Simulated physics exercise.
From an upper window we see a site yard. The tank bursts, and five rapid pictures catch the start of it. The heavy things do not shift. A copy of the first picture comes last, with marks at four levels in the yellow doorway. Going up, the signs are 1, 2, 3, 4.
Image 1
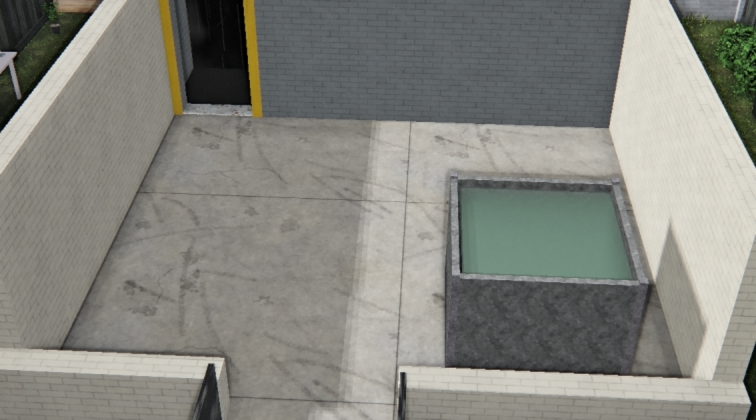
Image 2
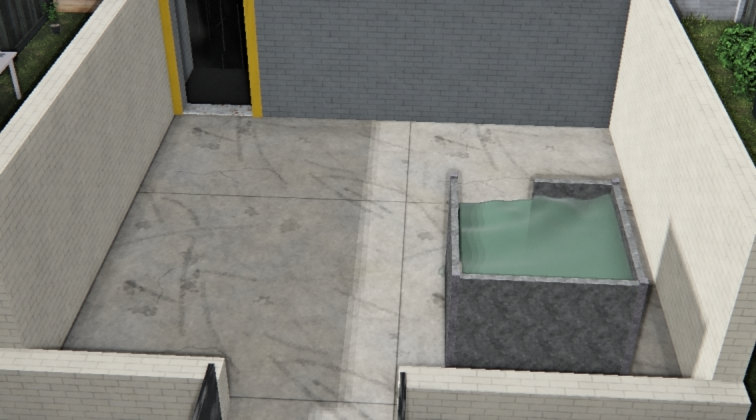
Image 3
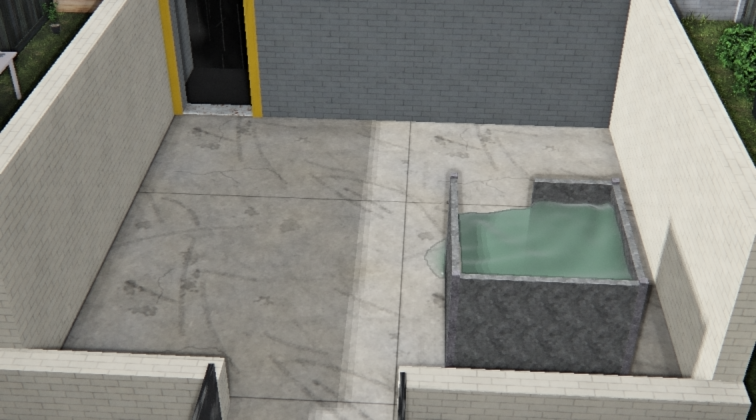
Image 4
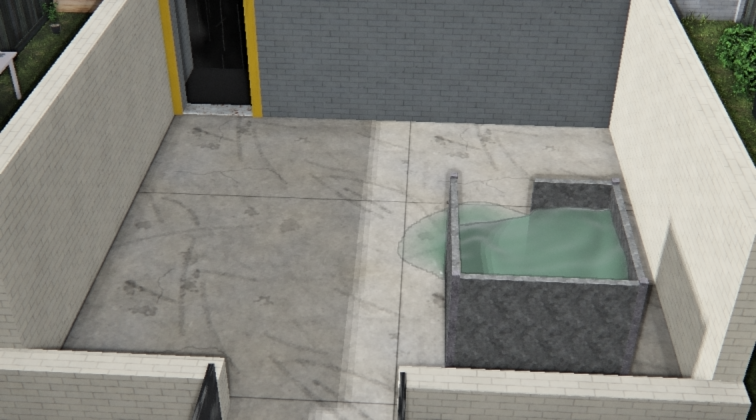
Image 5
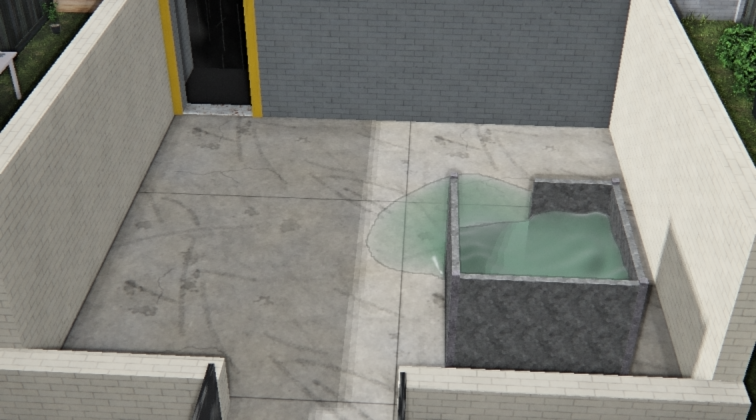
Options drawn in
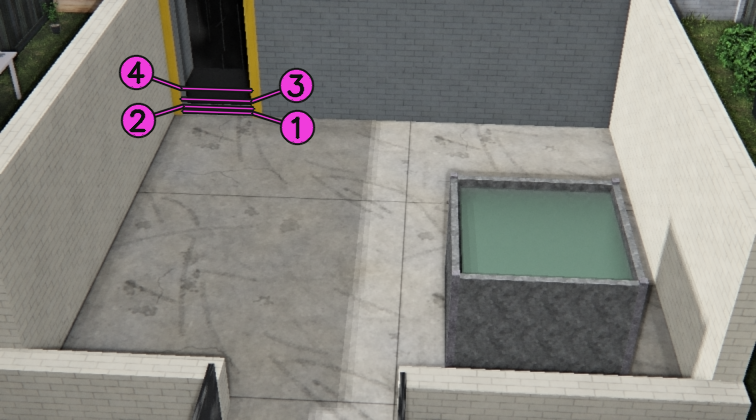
A walled yard of stained concrete, seen from an upper window, has pale brick walls on either side, a grey wall at the back with a yellow-framed dark doorway at left, and an open gateway in front. A dark grey stone tank of still green water stands at right. Part of its back side opens, the water sinks and sloshes, and a thin greenish sheet spreads behind and leftward over the ground while the view stays fixed.
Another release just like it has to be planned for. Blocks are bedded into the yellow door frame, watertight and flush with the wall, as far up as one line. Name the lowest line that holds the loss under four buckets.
It is 3.
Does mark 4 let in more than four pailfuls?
No, that is safe.
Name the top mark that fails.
Here it is mark 2.
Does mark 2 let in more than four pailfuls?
Yes.
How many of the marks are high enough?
Two.
On the marked copy, 1 at (218, 112); 2 at (217, 107); 3 at (216, 100); 4 at (215, 89); from the bottom up 1, 2, 3, 4.
If 1 is chosen, dozens of bucketfuls pour in.
If 2 is chosen, about 9 bucketfuls get in.
If 3 is chosen, a bucket or two gets in.
If 4 is chosen, nothing gets over.
